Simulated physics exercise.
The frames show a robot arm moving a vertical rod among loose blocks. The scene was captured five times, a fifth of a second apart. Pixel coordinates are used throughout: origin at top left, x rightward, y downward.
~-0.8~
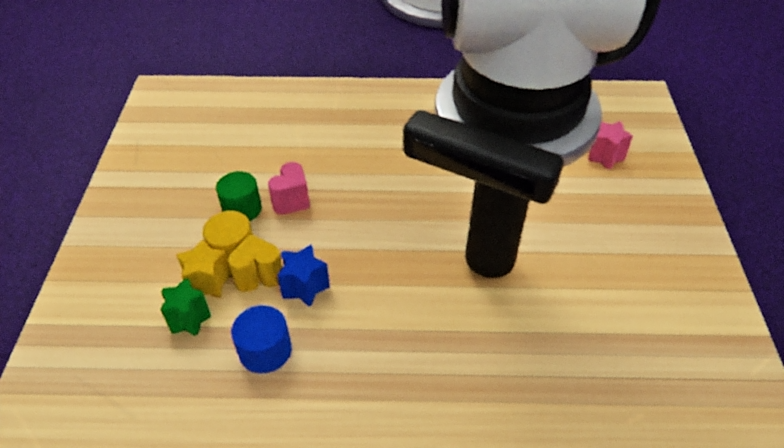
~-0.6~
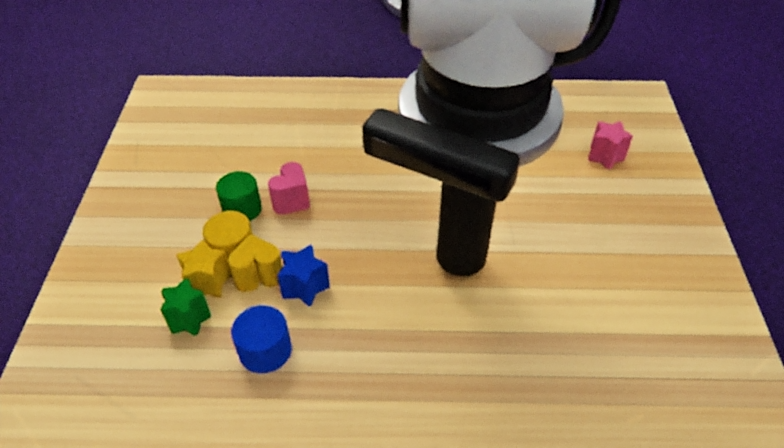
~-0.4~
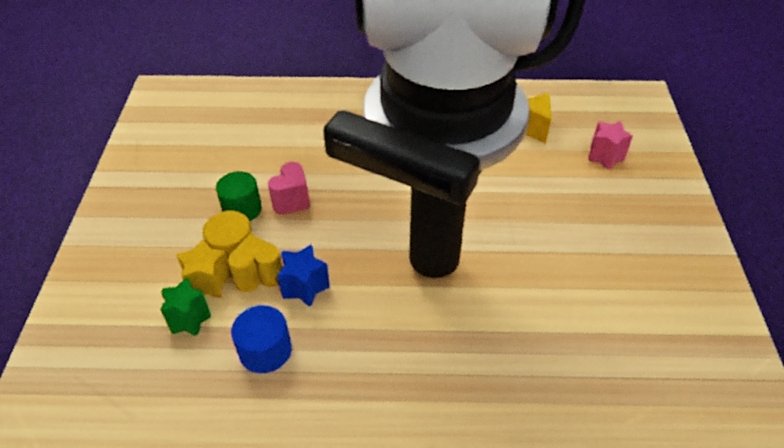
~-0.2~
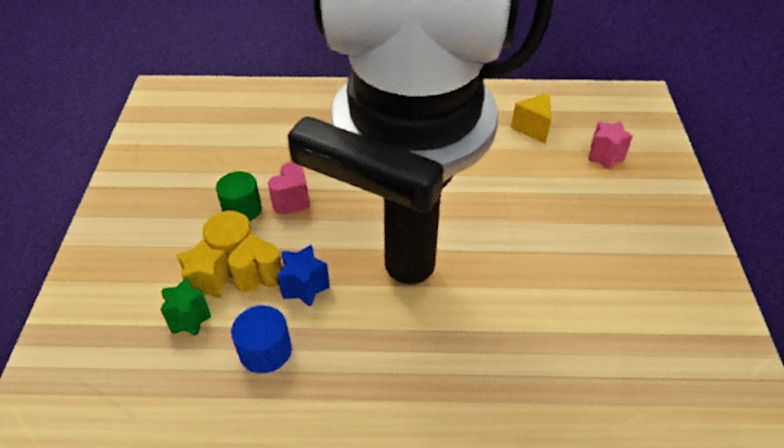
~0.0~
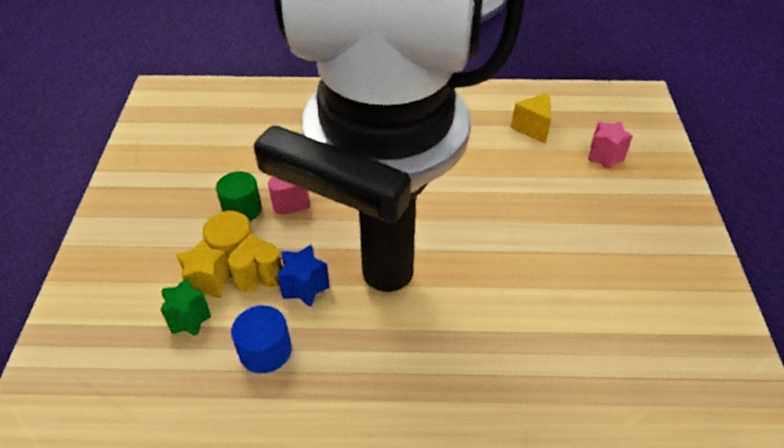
A white and black robot arm holding a vertical black rod slides steadily left across a striped wooden board on purple cloth, seen from above at an angle by a still camera. Yellow, green and blue blocks and a pink heart cluster at left, a pink star at upper right. The arm uncovers a yellow triangular block, then partly hides the heart, while the blocks stay put.
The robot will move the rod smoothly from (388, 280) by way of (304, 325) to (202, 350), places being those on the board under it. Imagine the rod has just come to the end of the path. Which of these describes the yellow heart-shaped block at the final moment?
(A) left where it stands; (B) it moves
The correct letter is A.
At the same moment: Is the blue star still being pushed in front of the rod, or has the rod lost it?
My prediction: No longer in front.
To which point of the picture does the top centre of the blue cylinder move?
The top centre is at (171, 379).
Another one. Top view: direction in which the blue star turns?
Rotates clockwise.
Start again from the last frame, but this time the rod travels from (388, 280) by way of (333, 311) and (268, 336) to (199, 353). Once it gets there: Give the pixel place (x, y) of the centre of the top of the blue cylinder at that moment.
Its top centre lands on (166, 381).
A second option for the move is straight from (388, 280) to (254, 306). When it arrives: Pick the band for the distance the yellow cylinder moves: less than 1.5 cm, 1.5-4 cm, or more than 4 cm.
The block winds up 1.5 to 4 cm from where it is now.
What follows on the original path. One third of the way, rod (333, 305); nothing pushed yet.
Two thirds of the way, rod (268, 325); blue cylinder (219, 347); blue star (289, 269), turned 60° clockwise.
At the end, rod (199, 342); green star (173, 296), turned 25° clockwise; yellow heart-shaped block still; blue cylinder (171, 379); blue star (289, 269), turned 60° clockwise.
